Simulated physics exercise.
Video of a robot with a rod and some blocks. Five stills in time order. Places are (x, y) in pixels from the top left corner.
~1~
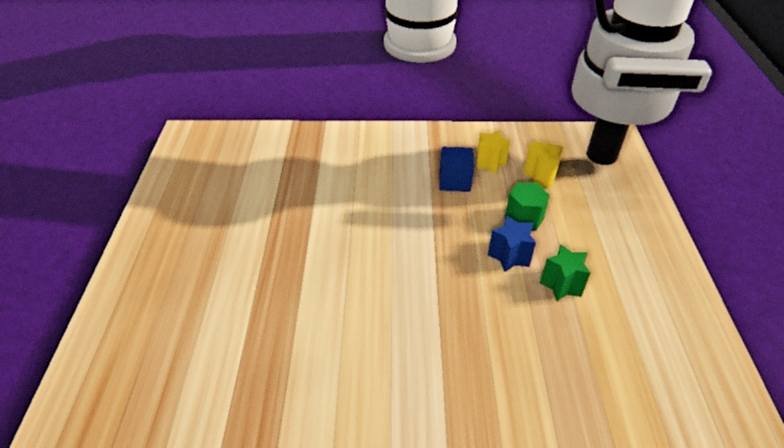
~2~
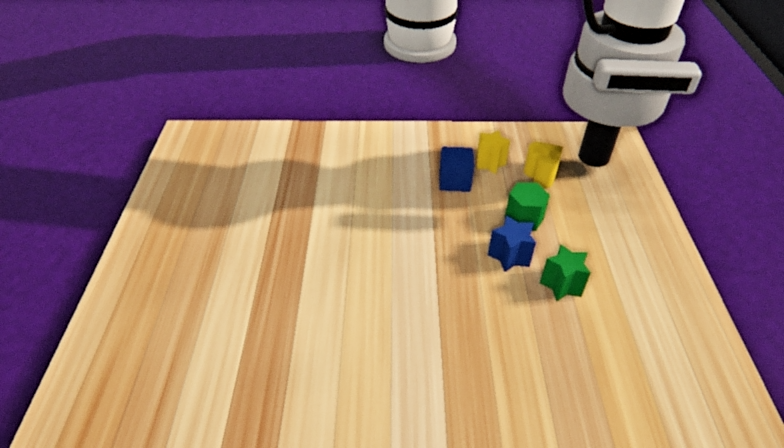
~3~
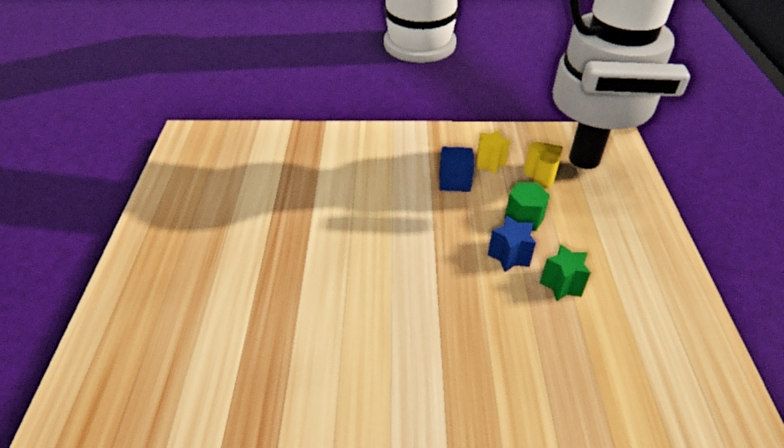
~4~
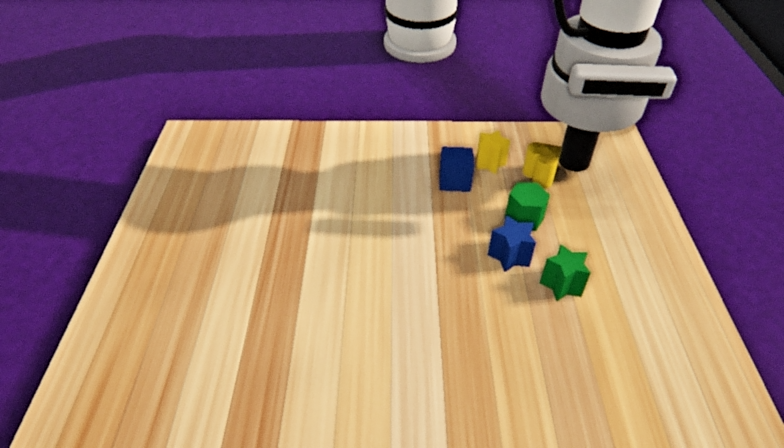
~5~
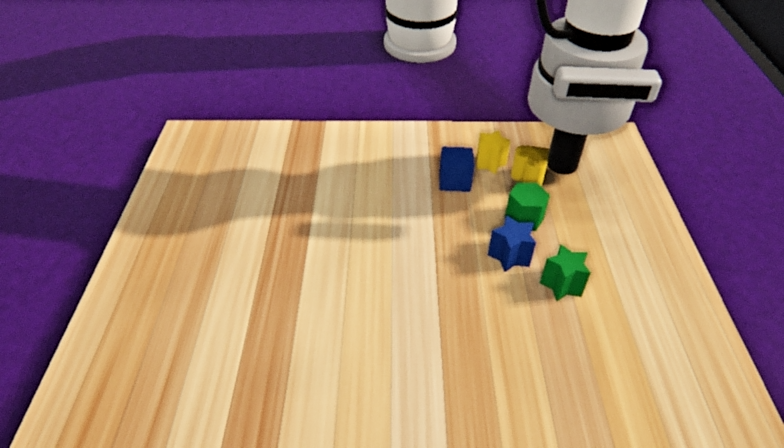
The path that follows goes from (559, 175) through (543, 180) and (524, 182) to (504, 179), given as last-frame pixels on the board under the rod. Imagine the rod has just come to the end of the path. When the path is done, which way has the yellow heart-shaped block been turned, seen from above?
If we look at it from overhead, the yellow heart-shaped block pivots counter-clockwise.
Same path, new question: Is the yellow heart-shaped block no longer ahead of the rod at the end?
Short answer: No.
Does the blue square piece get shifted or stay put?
It gets displaced.
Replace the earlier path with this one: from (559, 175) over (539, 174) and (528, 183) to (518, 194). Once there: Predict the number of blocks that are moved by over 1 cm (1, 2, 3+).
One moves.
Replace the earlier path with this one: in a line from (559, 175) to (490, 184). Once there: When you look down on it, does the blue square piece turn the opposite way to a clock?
That would be a no.
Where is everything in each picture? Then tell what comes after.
In the first frame, tip of the rod (602, 156), middles of tops, blue square piece (458, 156), yellow star (494, 139), green hexagonal block (530, 194), yellow heart-shaped block (547, 151).
In the second frame, rod (594, 158), nothing pushed.
In the third frame, rod (584, 160), nothing pushed.
In the fourth frame, rod (574, 162), nothing pushed.
In the fifth frame, rod (562, 165), blue square piece (458, 156), yellow star (494, 139), green hexagonal block (530, 194), yellow heart-shaped block (534, 154).
On the path given first. Halfway along, rod (535, 172); yellow heart-shaped block (509, 158), turned 10° anticlockwise.
At the end, rod (505, 169); blue square piece (444, 157), turned 15° clockwise; yellow star (491, 138), turned 15° clockwise; green hexagonal block unmoved; yellow heart-shaped block (480, 159), turned 40° anticlockwise.
